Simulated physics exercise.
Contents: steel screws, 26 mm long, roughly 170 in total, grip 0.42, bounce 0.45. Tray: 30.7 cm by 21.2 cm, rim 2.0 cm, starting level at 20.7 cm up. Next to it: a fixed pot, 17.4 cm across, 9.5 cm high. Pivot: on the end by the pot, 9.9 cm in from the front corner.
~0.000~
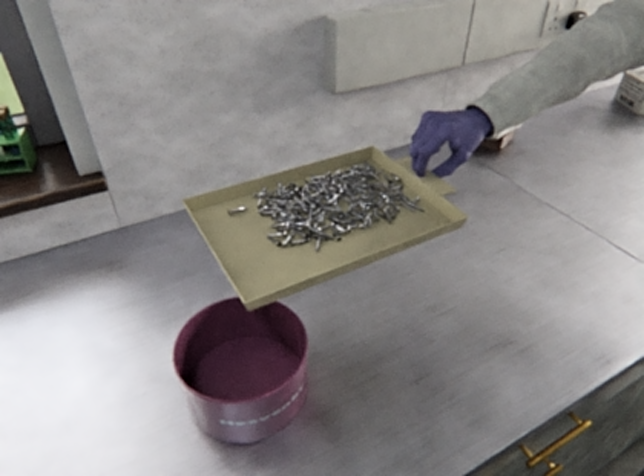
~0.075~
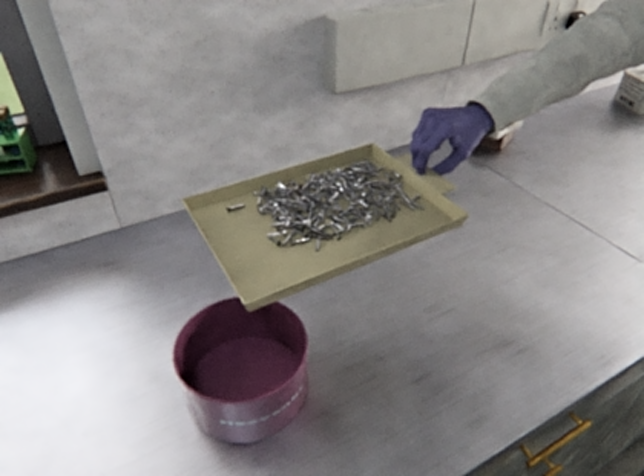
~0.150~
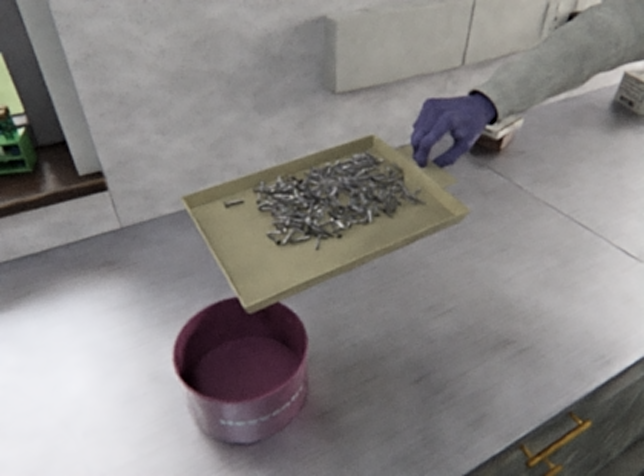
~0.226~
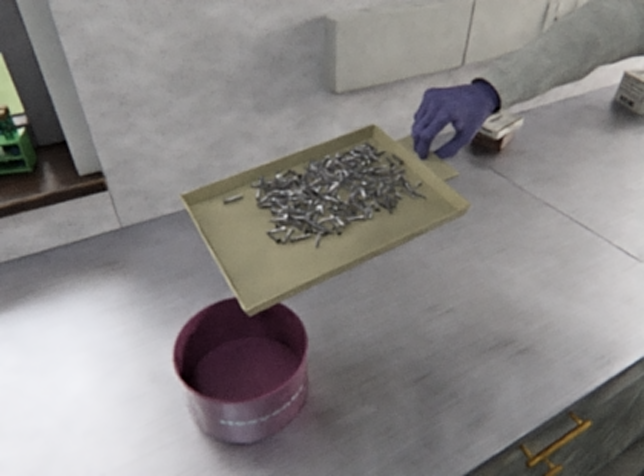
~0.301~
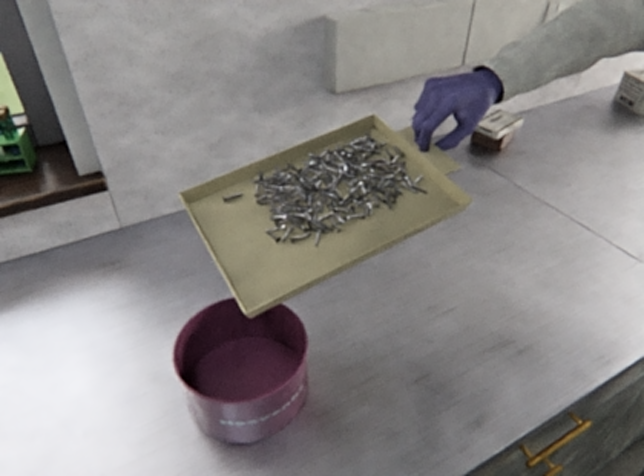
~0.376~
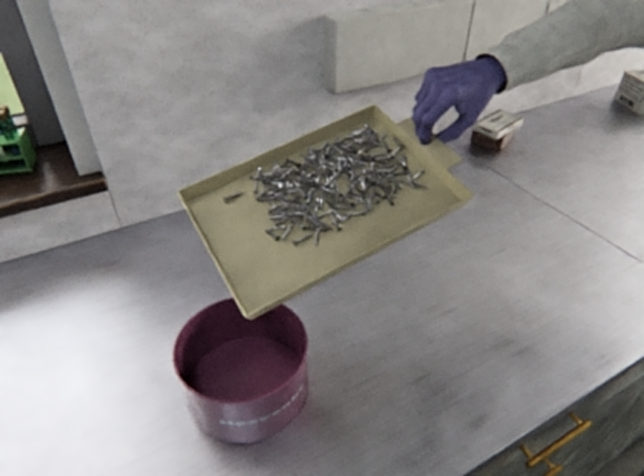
A tray heaped with small steel screws gradually tilted toward its left front corner above a dark red pot, as a purple-gloved hand held its right end; the screws barely moved.
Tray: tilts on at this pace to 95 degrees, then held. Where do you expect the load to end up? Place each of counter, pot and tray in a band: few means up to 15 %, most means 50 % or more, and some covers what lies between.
Counter: Few; pot: Most; tray: Few.
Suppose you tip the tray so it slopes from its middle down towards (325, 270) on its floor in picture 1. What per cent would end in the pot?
That would be close to 65 per cent.
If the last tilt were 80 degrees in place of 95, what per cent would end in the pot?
Estimated share: About 90 %.
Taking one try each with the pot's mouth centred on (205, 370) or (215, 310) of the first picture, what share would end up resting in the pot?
Try one: ~ 70 %; try two: ~ 10 %.
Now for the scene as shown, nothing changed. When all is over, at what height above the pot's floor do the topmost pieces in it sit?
Measured height: Approx. 3.5 cm.
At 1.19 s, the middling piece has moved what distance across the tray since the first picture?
Some 17 cm.
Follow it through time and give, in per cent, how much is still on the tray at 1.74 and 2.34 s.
In turn: 65, 0.
Then, at 1.19 s, tilt 52 degrees; the tray holds 95 %, the pot 0 %.
Then, at 1.74 s, tilt 77 degrees; the tray holds 65 %, the pot 15 %.
Then, at 2.34 s, tilt 95 degrees; the tray holds 0 %, the pot 95 %.
At rest (3.3 s), counter 5 %, pot 95 %, tray 0 %.
